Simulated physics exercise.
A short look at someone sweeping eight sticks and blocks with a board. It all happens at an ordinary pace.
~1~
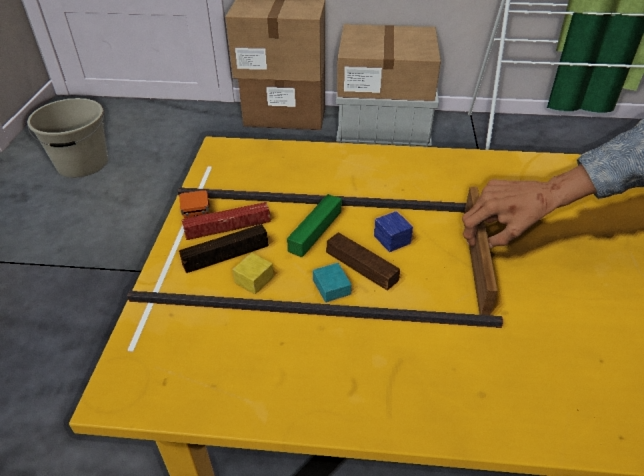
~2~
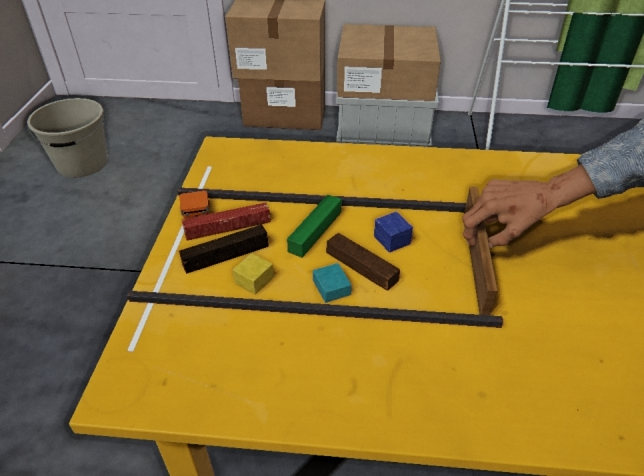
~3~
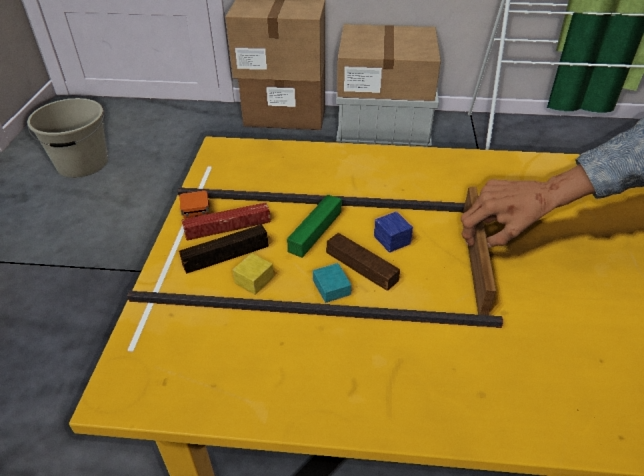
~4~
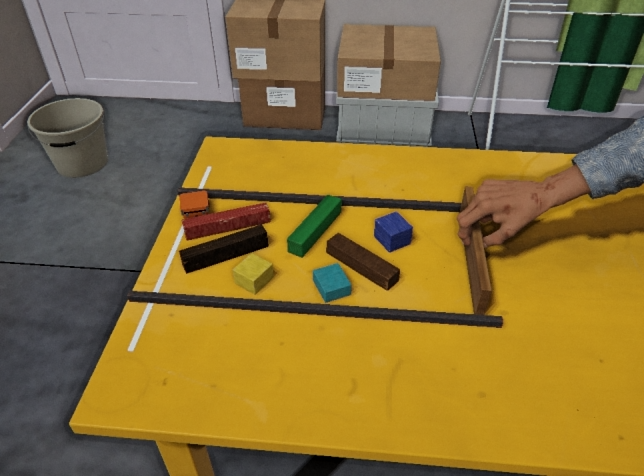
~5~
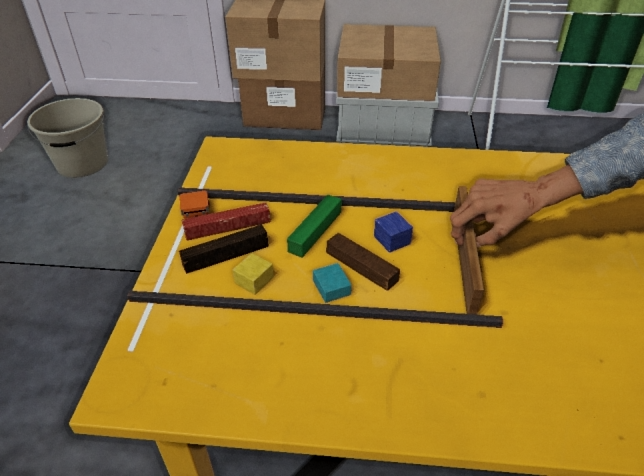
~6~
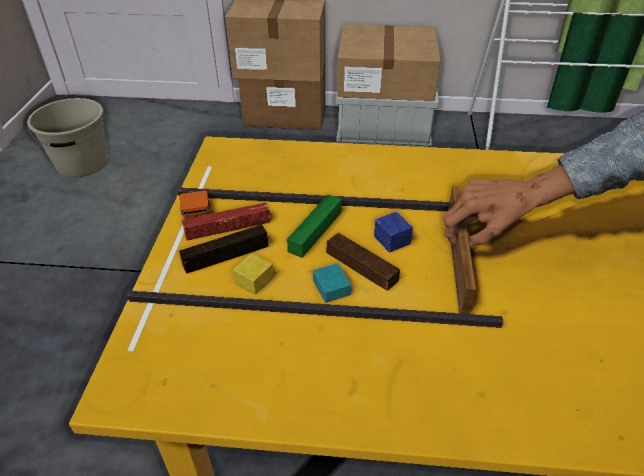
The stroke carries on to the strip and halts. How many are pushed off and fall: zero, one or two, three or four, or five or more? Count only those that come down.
As it turns out, the number that fall off is five or more.
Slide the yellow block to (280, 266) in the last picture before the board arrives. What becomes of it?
From there it goes over.
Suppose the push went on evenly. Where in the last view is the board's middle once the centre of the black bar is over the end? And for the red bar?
For the black bar at (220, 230), for the red bar at (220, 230).
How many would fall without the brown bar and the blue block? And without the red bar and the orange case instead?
4 in the first case, 4 in the second.
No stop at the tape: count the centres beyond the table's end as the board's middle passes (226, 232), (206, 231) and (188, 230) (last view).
It would be 1, 3 and 5.
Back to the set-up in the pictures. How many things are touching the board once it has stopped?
2 of them.
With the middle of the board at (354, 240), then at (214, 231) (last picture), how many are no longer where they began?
At the one place 4, at the other 8.
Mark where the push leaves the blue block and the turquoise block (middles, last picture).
About (170, 218), and the other about (140, 281).
Soon after, none off yet; orange case at rest near (195, 206); red bar at rest near (227, 221); black bar at rest near (224, 249).
In the end, the number that fall off is five or more; gone, brown bar, green stick, yellow block, black bar, red bar and orange case.
